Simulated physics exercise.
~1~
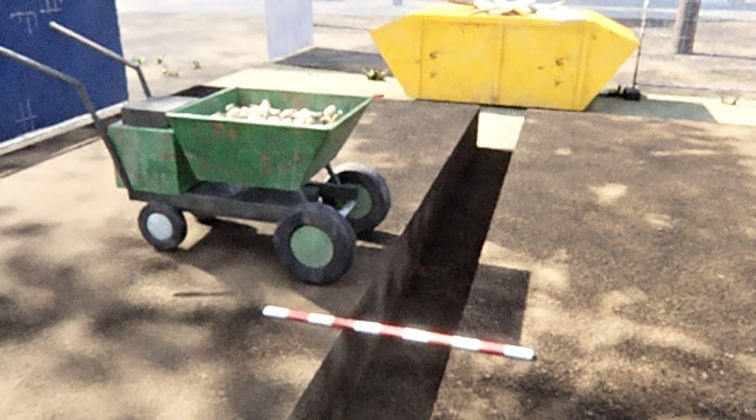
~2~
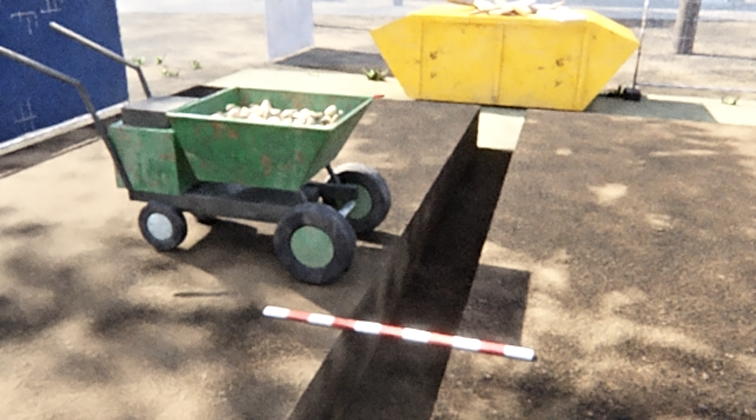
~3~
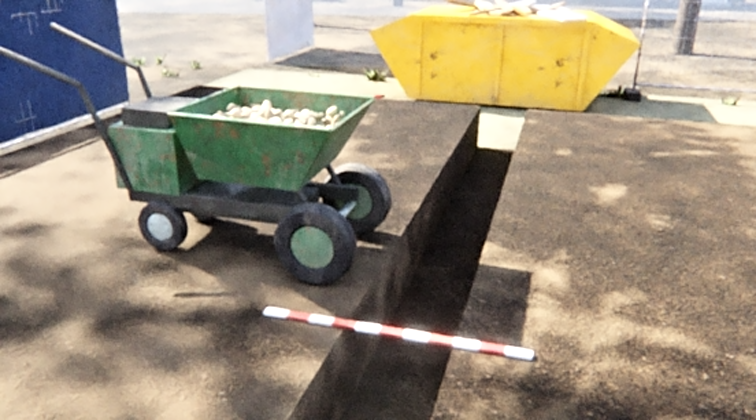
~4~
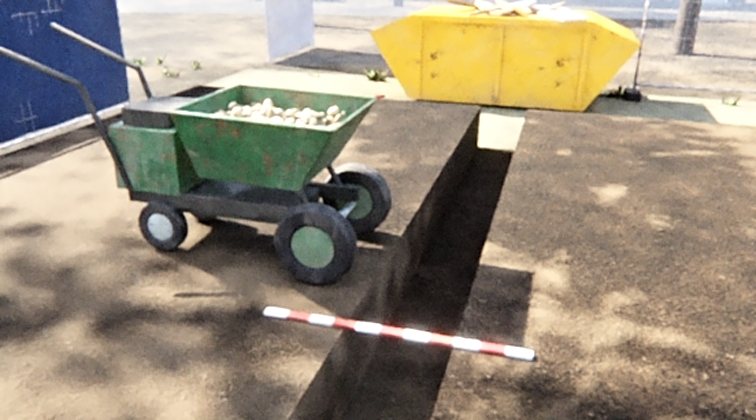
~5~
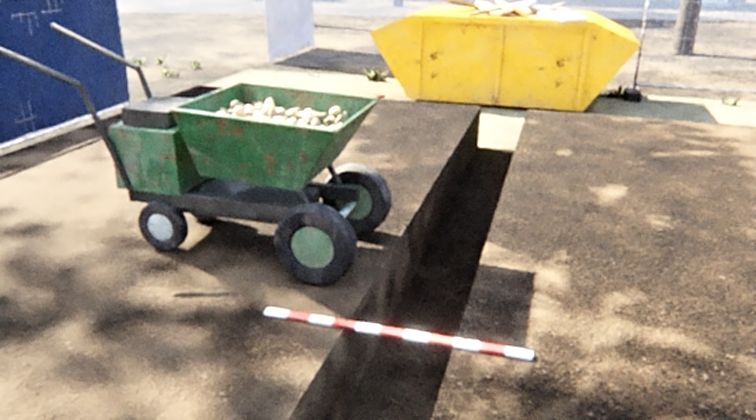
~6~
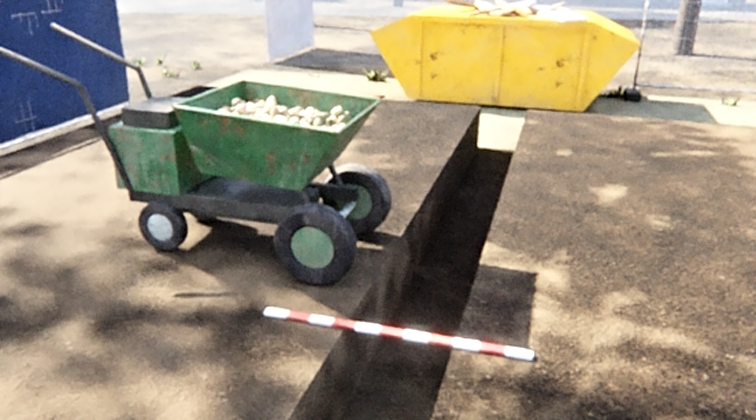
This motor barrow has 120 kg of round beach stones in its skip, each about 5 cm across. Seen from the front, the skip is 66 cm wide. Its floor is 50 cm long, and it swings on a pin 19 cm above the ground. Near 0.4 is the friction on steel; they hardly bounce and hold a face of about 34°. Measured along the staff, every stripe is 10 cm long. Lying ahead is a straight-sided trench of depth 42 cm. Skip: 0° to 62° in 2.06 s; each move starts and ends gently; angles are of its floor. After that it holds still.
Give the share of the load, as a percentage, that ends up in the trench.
43 %.
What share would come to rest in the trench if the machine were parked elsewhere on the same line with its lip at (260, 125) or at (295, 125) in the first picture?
Roughly 65 in a hundred from the first, 65 in a hundred from the second.
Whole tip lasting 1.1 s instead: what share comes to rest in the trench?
Expected share: Around 35%.
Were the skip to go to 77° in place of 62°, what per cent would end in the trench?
Then close to 50 per cent.
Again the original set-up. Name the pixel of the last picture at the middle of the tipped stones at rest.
(458, 336).
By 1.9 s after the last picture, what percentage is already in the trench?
About 15%.
Then, 1.2 s after the last picture the floor is at 52°, 100 % in the skip; the foremost stones are at (427, 176).
Then, 1.9 s after the last picture the floor is at 62°, 73 % in the skip, 13 % in the trench, 14 % past the trench; the foremost stones are at (540, 284).
Then, 2.2 s after the last picture the floor is at 62°, 58 % in the skip, 18 % in the trench, 24 % past the trench; the foremost stones are at (593, 281).
Then, 4.2 s after the last picture the floor is at 62°, 32 % in the skip, 43 % in the trench, 25 % past the trench; the foremost stones are at (621, 299).
